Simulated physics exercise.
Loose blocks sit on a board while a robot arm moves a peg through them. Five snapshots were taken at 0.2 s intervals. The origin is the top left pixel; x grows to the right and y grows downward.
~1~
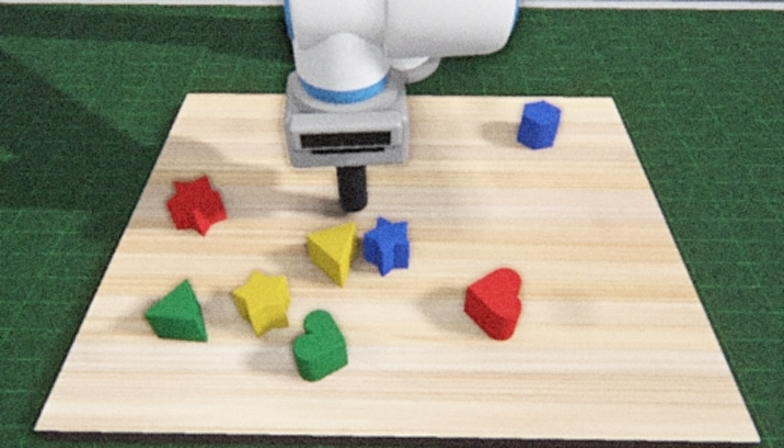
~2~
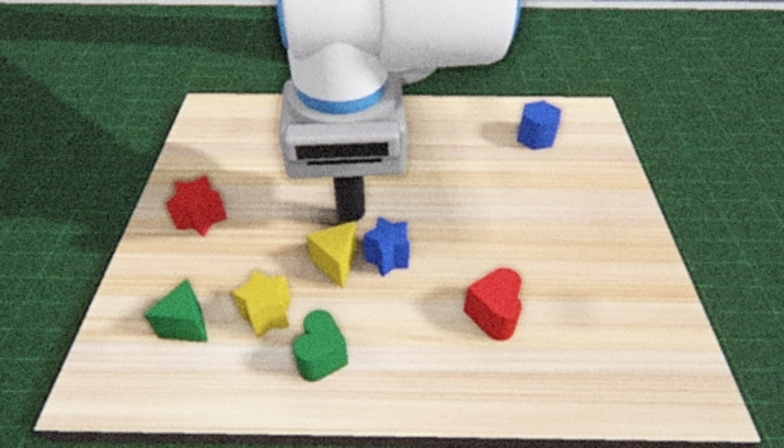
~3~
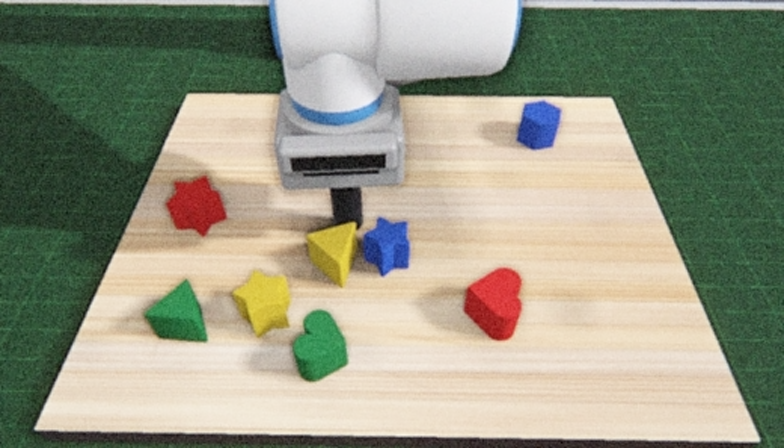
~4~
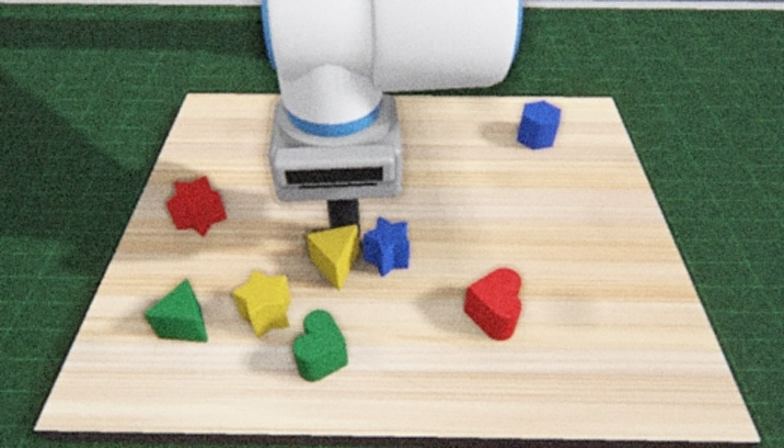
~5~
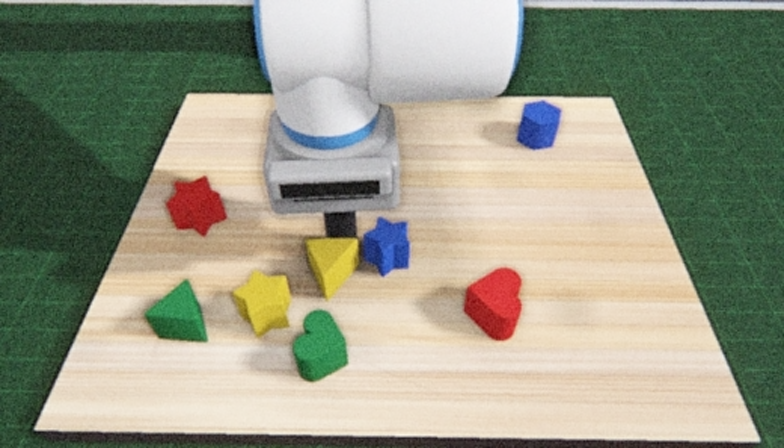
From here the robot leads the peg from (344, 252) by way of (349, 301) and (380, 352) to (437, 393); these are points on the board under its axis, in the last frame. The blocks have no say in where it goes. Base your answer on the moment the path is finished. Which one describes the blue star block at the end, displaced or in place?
The block you're asking about stays where it is.
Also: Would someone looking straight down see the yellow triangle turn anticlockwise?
No, that is not how it ends up.
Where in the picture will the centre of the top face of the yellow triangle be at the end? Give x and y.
Its top middle: (314, 293).
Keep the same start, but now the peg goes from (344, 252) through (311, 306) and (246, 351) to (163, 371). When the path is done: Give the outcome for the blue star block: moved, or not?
The push misses it.
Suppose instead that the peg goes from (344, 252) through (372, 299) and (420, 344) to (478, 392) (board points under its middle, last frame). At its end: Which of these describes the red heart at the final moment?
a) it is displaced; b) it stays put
My pick is b.
On the path given first. One third of the way, peg (349, 295); yellow triangle (314, 293), turned 70° clockwise.
Two thirds of the way, peg (381, 345); yellow triangle (314, 293), turned 70° clockwise.
At the end, peg (438, 386); yellow triangle (314, 293), turned 70° clockwise; blue star block in place.
